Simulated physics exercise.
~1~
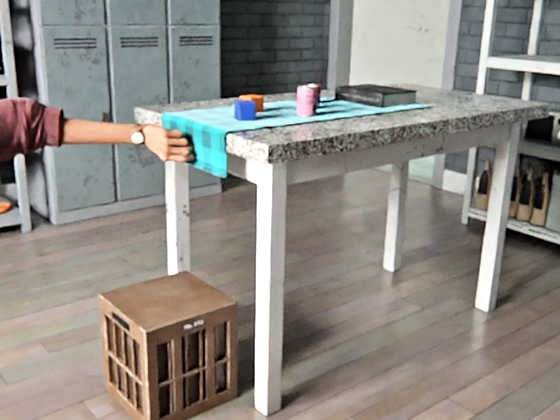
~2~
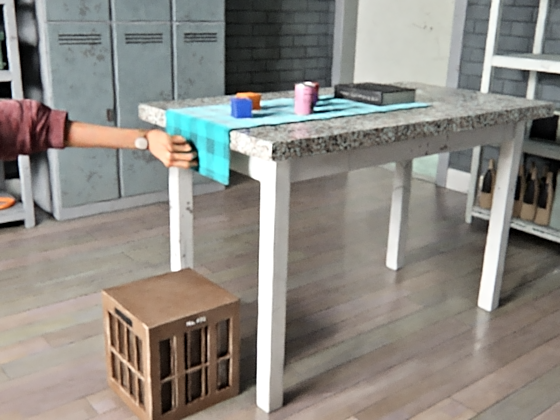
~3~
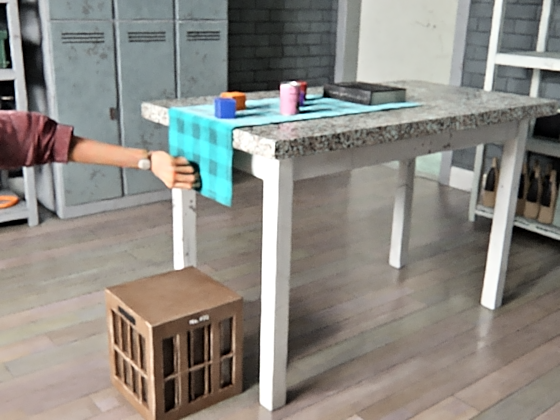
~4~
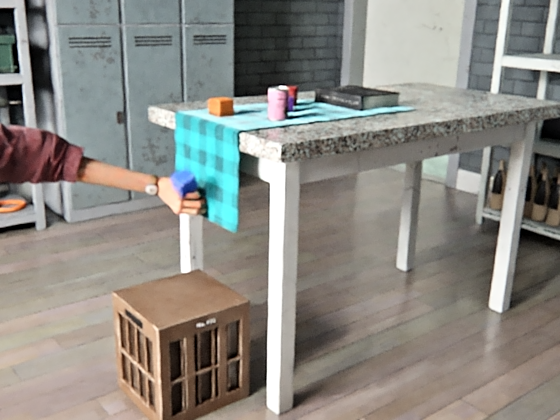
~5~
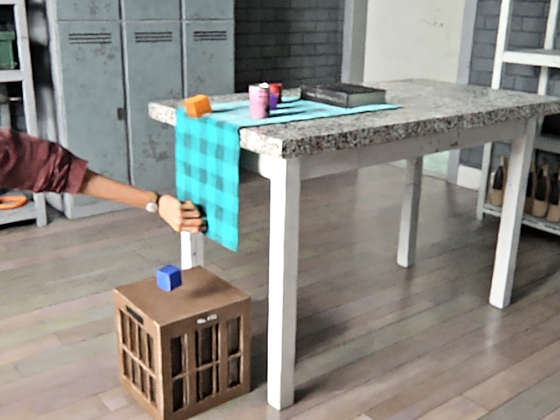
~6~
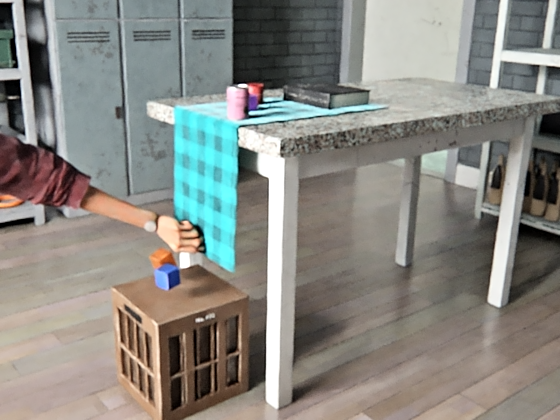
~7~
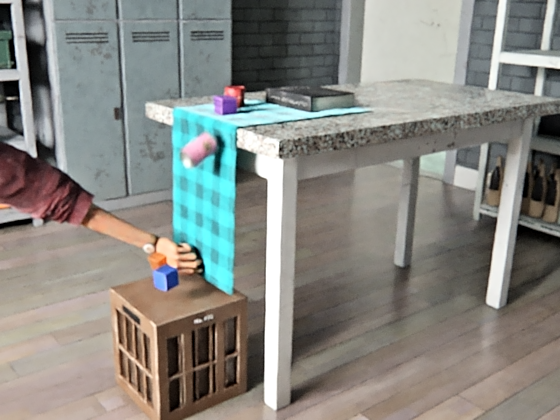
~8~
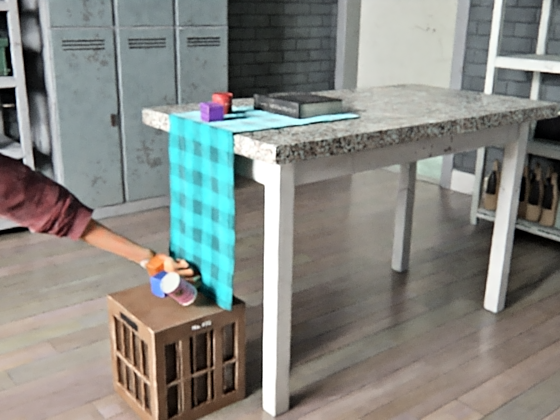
A hand slowly pulls a turquoise scarf down, dropping two cubes, then a pink can.
